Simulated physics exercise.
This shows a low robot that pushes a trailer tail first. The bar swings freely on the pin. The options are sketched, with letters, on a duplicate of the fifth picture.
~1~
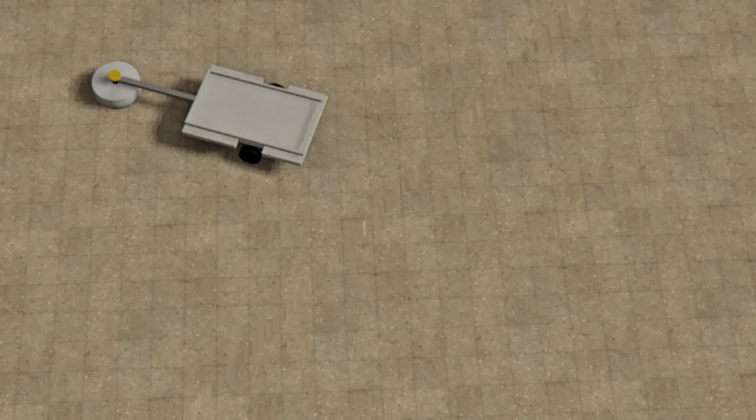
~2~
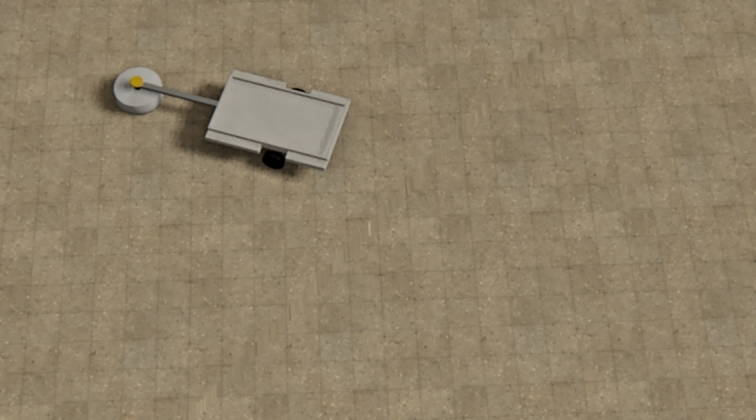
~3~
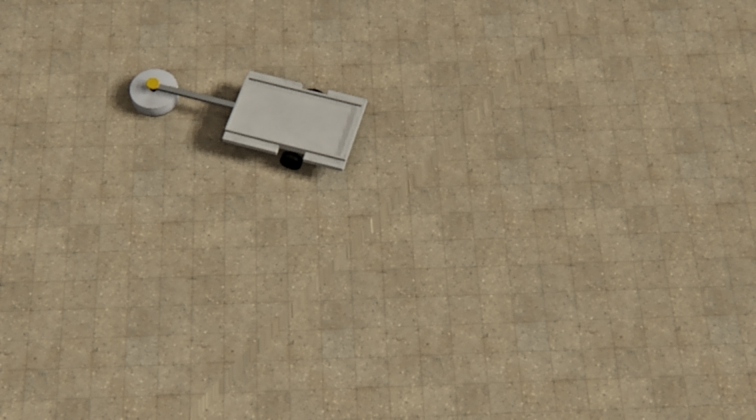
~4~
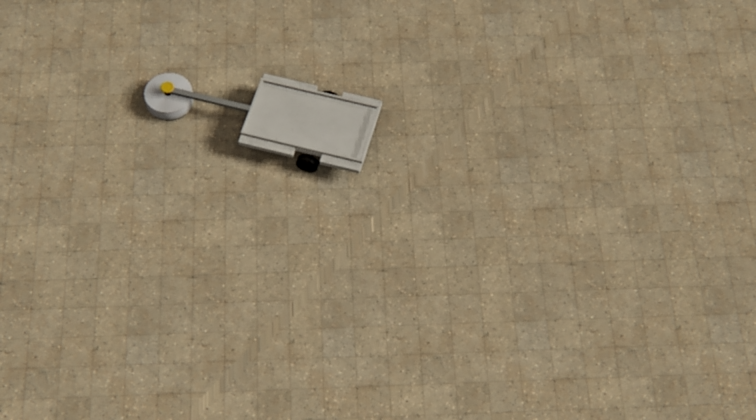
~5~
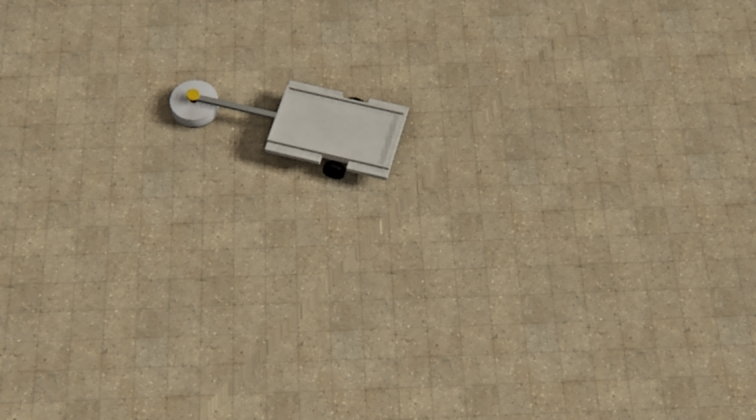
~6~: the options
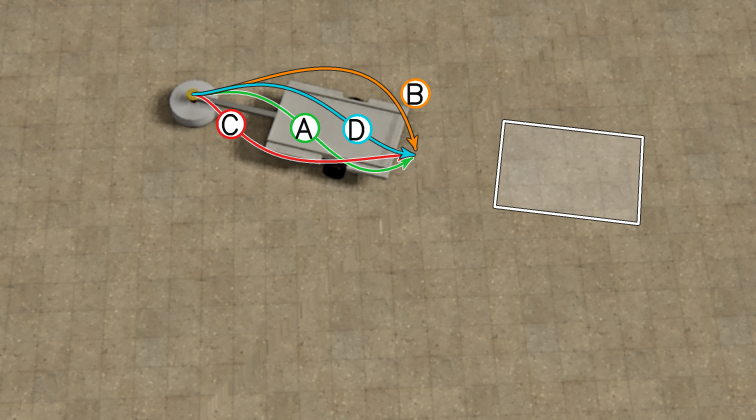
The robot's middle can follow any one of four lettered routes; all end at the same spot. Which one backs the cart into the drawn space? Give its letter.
The robot should drive A.
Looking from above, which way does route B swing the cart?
Clockwise.
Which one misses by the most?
Route B.
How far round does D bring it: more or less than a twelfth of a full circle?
Less than that.
On the marked copy, A from (193, 94) via (305, 128) to (412, 158); B from (193, 94) via (335, 69) to (416, 150); C from (193, 94) via (290, 158) to (411, 155); D from (193, 94) via (315, 100) to (414, 155); the bay at (570, 172).
Taking A. A third of the way, robot (280, 114), cart (421, 153).
Two thirds of the way, robot (344, 168), cart (498, 170).
When it is over, robot (416, 162), cart (570, 172); the cart stands in the bay.
As for the rest, B leaves the cart at (500, 273), out of the bay; C leaves the cart at (556, 109), out of the bay; D leaves the cart at (553, 224), out of the bay.
